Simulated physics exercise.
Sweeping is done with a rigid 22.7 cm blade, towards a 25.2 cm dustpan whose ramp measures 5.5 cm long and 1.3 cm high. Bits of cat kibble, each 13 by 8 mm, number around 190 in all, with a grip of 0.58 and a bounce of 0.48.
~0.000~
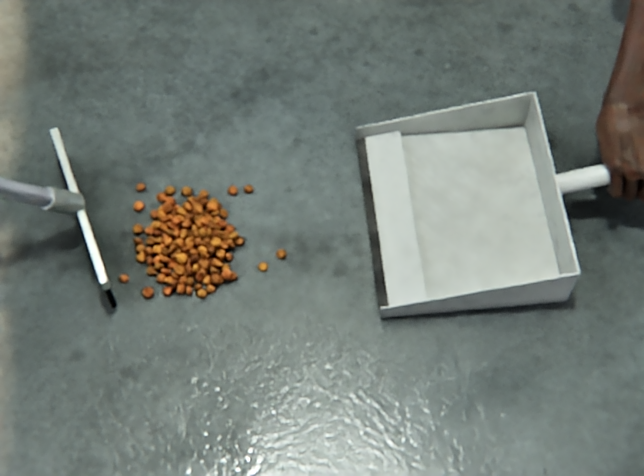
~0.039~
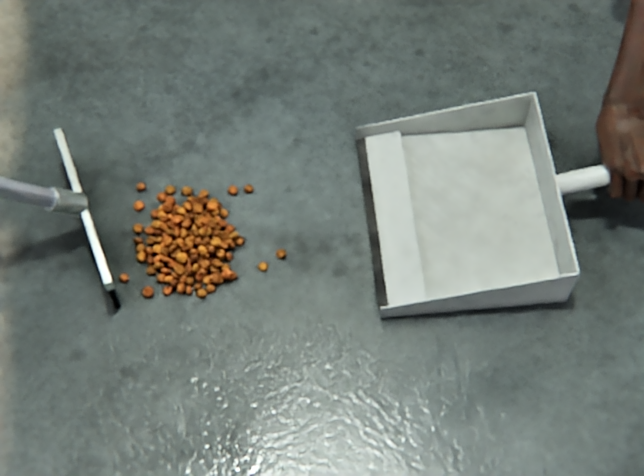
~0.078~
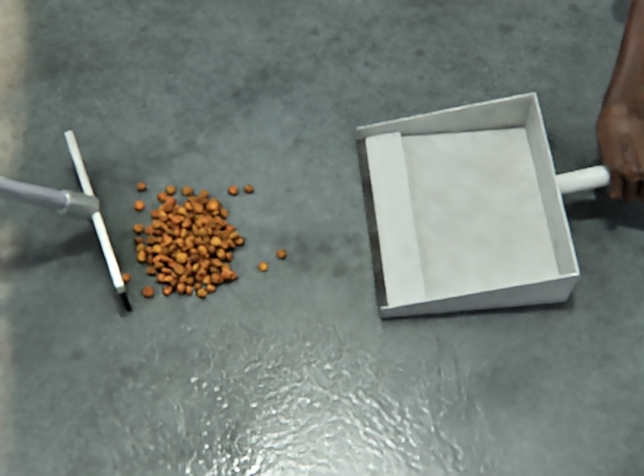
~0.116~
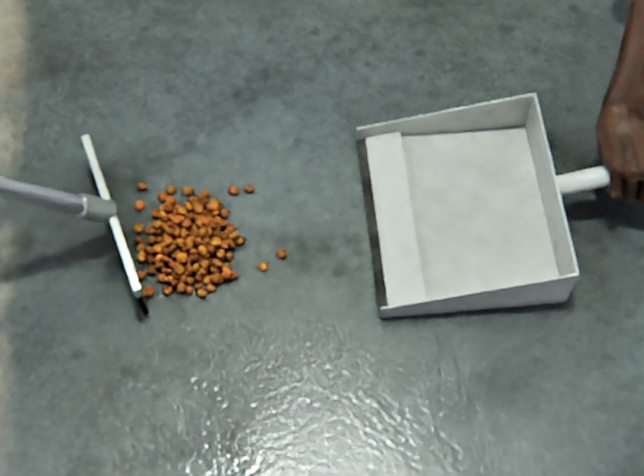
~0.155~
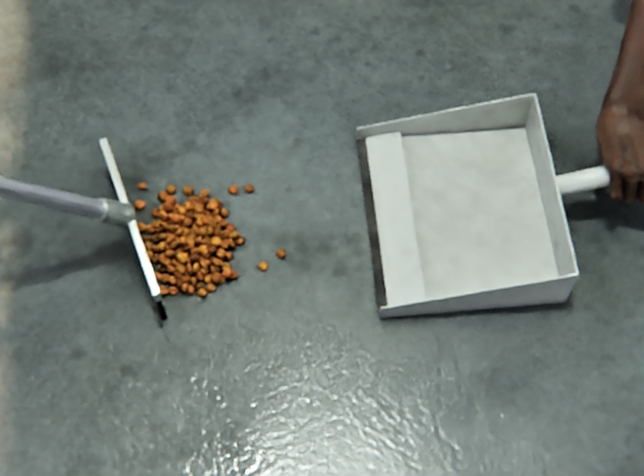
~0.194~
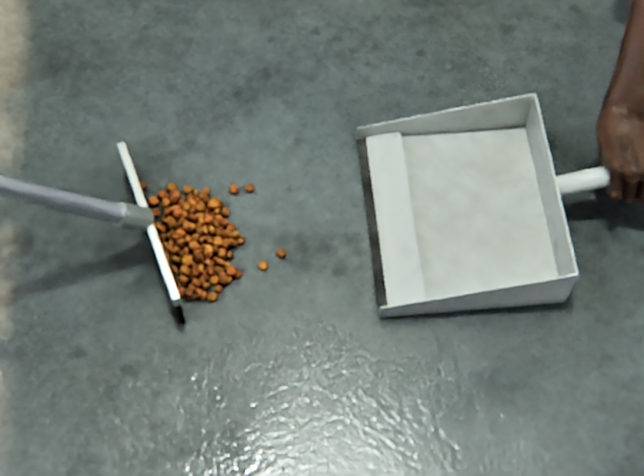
In the video, a rigid white blade on a gray handle slides right across a gray floor and pushes into a pile of brown kibble, bunching its left side, while a hand holds a white dustpan still at the right.
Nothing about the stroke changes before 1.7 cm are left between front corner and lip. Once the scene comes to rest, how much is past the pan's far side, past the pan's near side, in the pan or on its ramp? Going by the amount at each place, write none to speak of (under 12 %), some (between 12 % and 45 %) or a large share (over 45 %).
Past the pan's far side: None to speak of, past the pan's near side: None to speak of, in the pan or on its ramp: None to speak of.
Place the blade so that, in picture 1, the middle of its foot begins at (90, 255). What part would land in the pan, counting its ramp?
Close to 0 in a hundred.
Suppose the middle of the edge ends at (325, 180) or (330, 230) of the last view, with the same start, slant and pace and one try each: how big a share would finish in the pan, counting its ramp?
About 30 and 20 per cent.
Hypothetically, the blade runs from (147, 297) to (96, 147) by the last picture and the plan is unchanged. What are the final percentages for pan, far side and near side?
You'd see pan at 0, far at 0 and near at 5.
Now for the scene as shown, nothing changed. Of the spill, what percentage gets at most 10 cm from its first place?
It comes to near 10 percent.
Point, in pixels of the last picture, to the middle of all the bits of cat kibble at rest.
(341, 238) or so.
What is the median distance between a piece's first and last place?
I'd say close to 18 cm.
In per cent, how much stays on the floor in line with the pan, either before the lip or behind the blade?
I'd say close to 90 per cent of them.
After 0.39 s, middle of the blade 15 cm from the lip; 0 % over the lip, far side 0 %, near side 0 %.
After 0.52 s, middle of the blade 8 cm from the lip; 0 % over the lip, far side 0 %, near side 5 %.
After 0.78 s, middle of the blade 5 cm from the lip; 0 % over the lip, far side 0 %, near side 5 %.
By 1.2 s all is still; far side 0 %, near side 5 %, pan 0 %, in front of the lip or behind the blade 90 %.
